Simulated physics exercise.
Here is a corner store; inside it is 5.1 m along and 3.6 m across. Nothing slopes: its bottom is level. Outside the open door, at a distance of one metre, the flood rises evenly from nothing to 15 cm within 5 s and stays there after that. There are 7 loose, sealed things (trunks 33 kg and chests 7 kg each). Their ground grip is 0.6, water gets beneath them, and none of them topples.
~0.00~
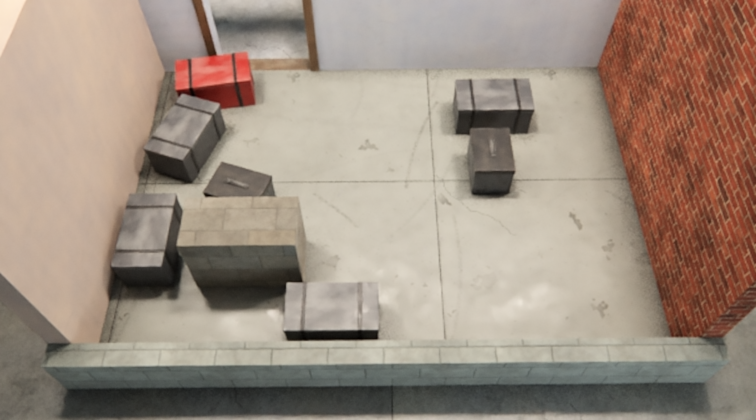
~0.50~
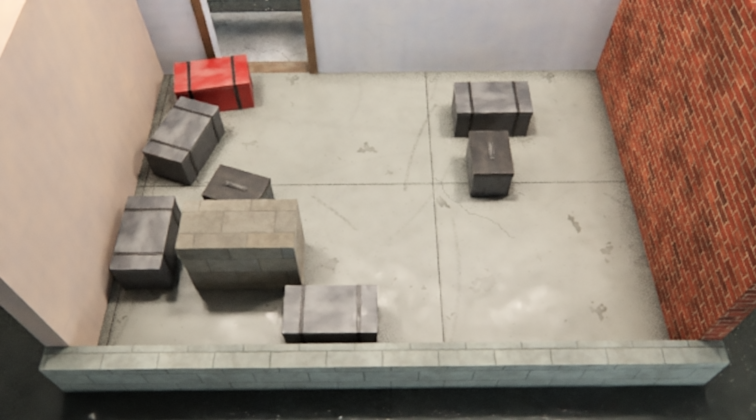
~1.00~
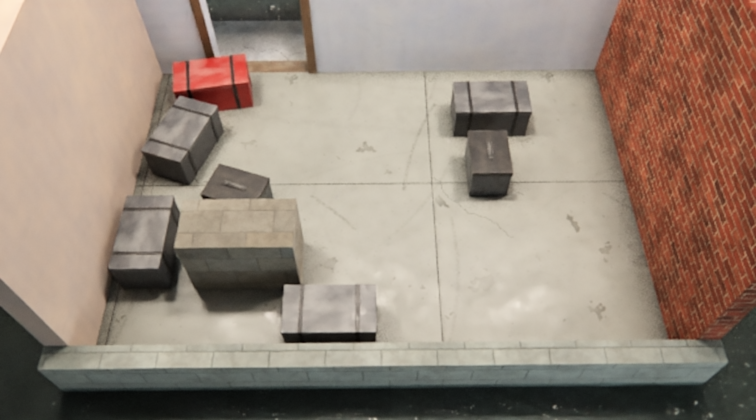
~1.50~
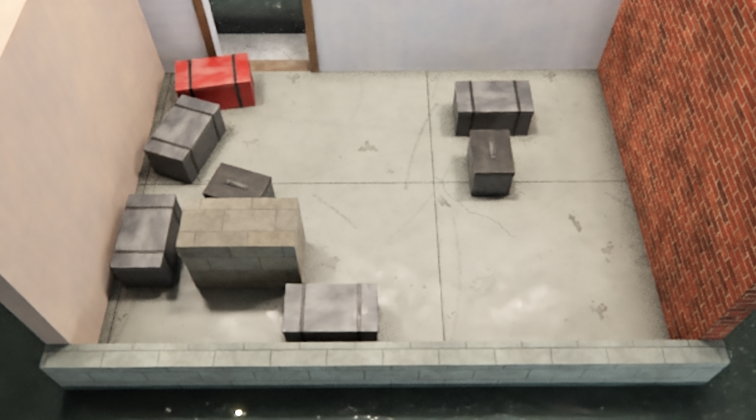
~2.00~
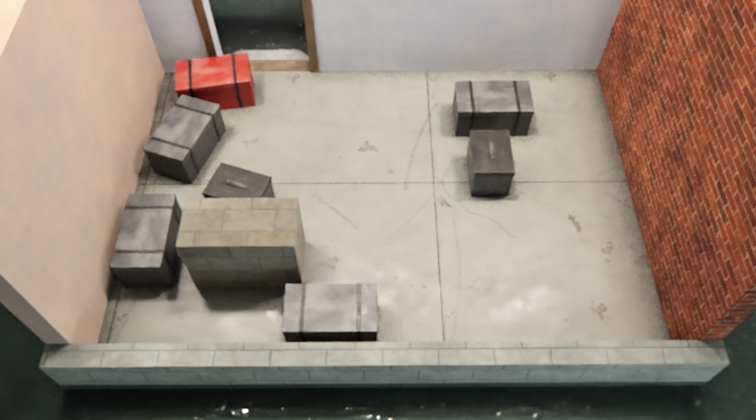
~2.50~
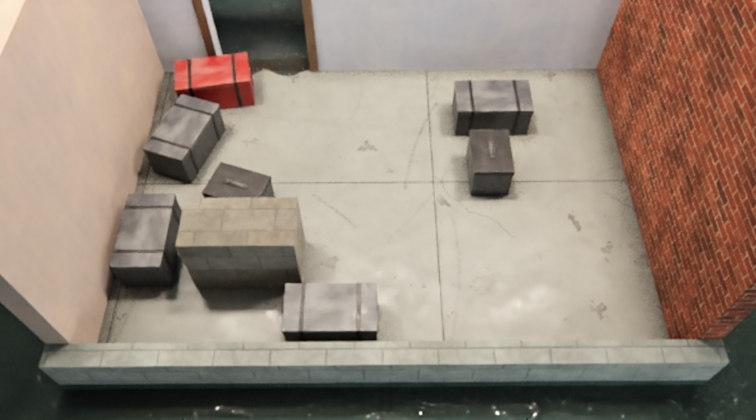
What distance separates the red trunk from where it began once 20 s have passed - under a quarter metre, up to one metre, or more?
I'd say it gets moved somewhat.
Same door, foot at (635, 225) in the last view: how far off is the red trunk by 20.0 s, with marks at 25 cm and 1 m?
Then the red trunk is left almost untouched.
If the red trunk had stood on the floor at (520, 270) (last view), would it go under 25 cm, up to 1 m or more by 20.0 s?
Here it is nearly still.
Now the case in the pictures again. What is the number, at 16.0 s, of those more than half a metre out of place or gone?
Result: 2.
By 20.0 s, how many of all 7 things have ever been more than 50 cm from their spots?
The answer here is 2.
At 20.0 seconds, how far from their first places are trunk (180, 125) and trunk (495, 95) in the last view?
In turn: 20 cm, 0 cm.
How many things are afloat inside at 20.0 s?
It comes to 2.
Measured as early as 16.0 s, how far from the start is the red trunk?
I'd put it at around 30 cm.
After 4.0 s the red trunk is near (212, 71), 0.0 m from its start, aground; 0 afloat.
After 9.0 s the red trunk is near (212, 72), 0.0 m from its start, aground; 1 afloat.
After 16.0 s the red trunk is near (213, 92), 0.3 m from its start, aground; 2 afloat.
After 20.0 s the red trunk is near (215, 100), 0.5 m from its start, aground; 2 afloat.
